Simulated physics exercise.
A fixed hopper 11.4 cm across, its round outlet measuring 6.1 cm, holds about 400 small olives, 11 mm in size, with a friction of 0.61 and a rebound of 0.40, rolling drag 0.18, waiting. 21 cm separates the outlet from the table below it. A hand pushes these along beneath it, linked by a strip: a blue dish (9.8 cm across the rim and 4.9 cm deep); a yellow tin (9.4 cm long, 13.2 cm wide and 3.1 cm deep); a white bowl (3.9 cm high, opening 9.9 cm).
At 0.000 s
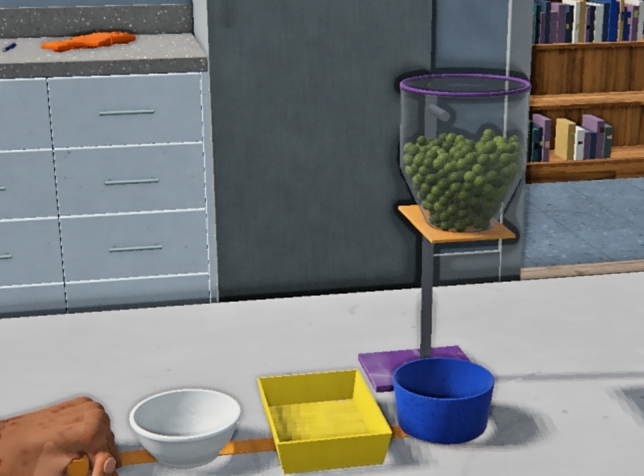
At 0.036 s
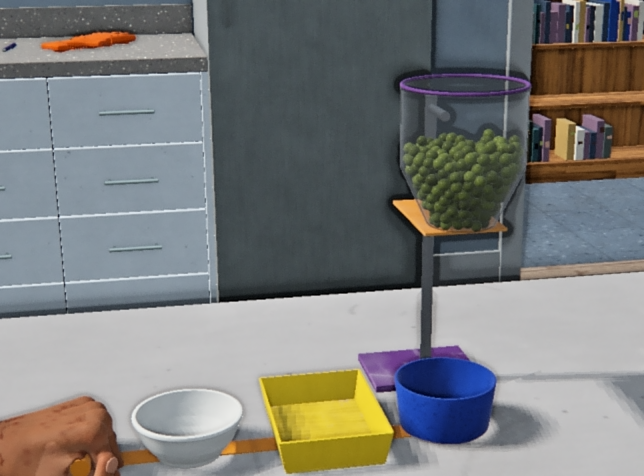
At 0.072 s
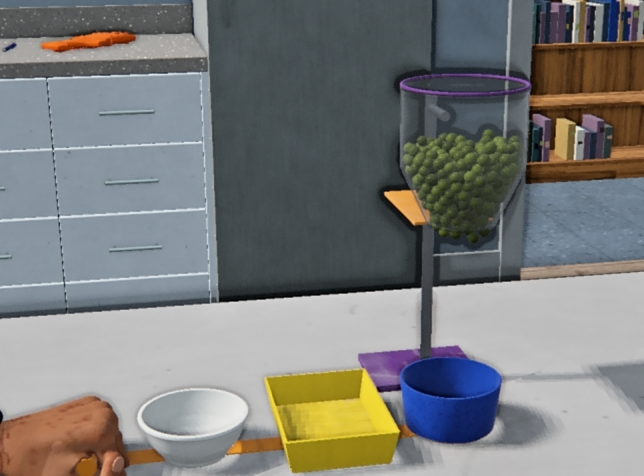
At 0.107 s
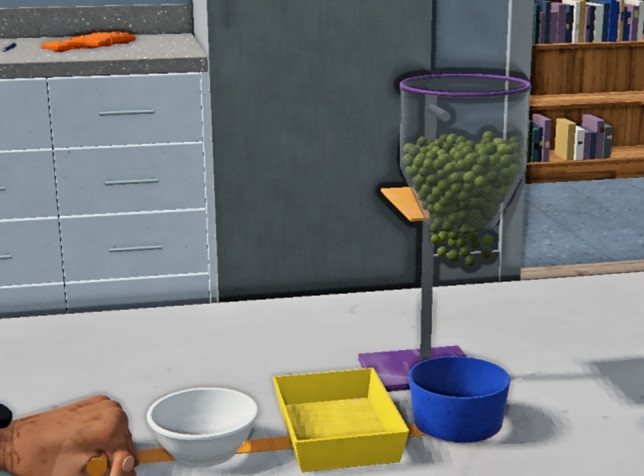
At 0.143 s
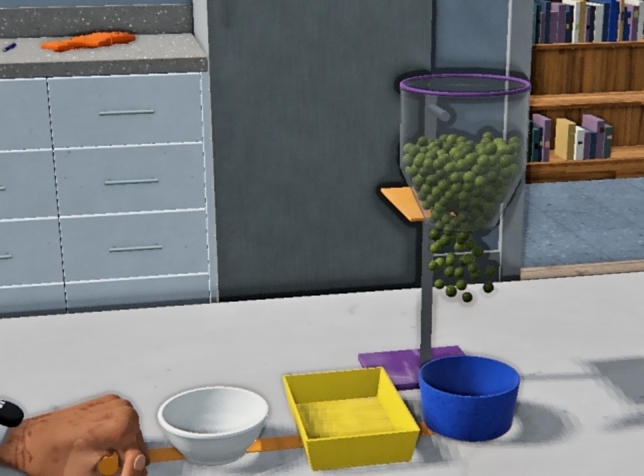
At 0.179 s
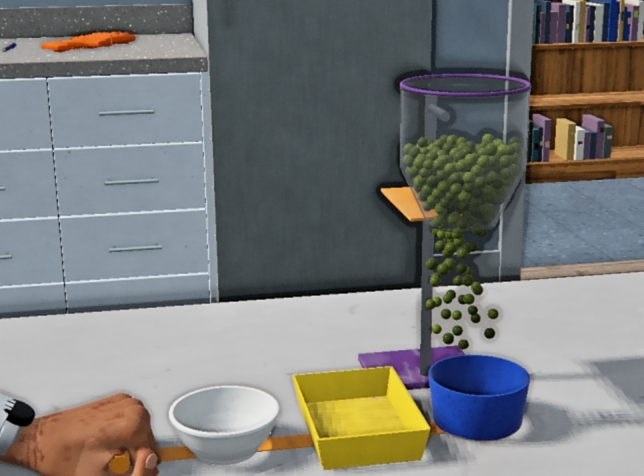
Green olives dropping from a clear hopper as its orange flap opens, while a hand pushes three linked containers rightward along a counter.
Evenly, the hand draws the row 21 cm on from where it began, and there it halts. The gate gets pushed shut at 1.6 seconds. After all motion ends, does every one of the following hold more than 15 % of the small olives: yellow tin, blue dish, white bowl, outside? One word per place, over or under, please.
Yellow tin over, blue dish under, white bowl under, outside everything over.
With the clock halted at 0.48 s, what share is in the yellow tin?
Near 30 per cent so far.
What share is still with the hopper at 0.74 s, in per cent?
Load share: Close to 0 %.
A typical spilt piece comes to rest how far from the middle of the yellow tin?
Half radius: Approx. 8 cm.
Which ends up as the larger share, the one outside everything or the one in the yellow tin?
The bigger amount ends up in the yellow tin.
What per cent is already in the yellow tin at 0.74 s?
Near 65 per cent so far.
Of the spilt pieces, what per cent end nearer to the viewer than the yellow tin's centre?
About 50 %.
Then, at 0.48 s, blue dish 5 %, outside 5 %, hopper 40 %, yellow tin 30 %, in the air 20 %; middle of all pieces on or above the table near (464, 302).
Then, at 0.74 s, blue dish 5 %, outside 10 %, yellow tin 65 %, in the air 20 %; middle of all pieces on or above the table near (500, 379).
After 0.97 s, blue dish 5 %, outside 25 %, yellow tin 65 %, white bowl 5 %; middle of all pieces on or above the table near (508, 404).
After 1.19 s, blue dish 5 %, outside 25 %, yellow tin 65 %, white bowl 5 %; middle of all pieces on or above the table near (507, 404).
At rest (2.2 s), blue dish 5 %, outside 25 %, hopper 0 %, yellow tin 65 %, white bowl 5 %.
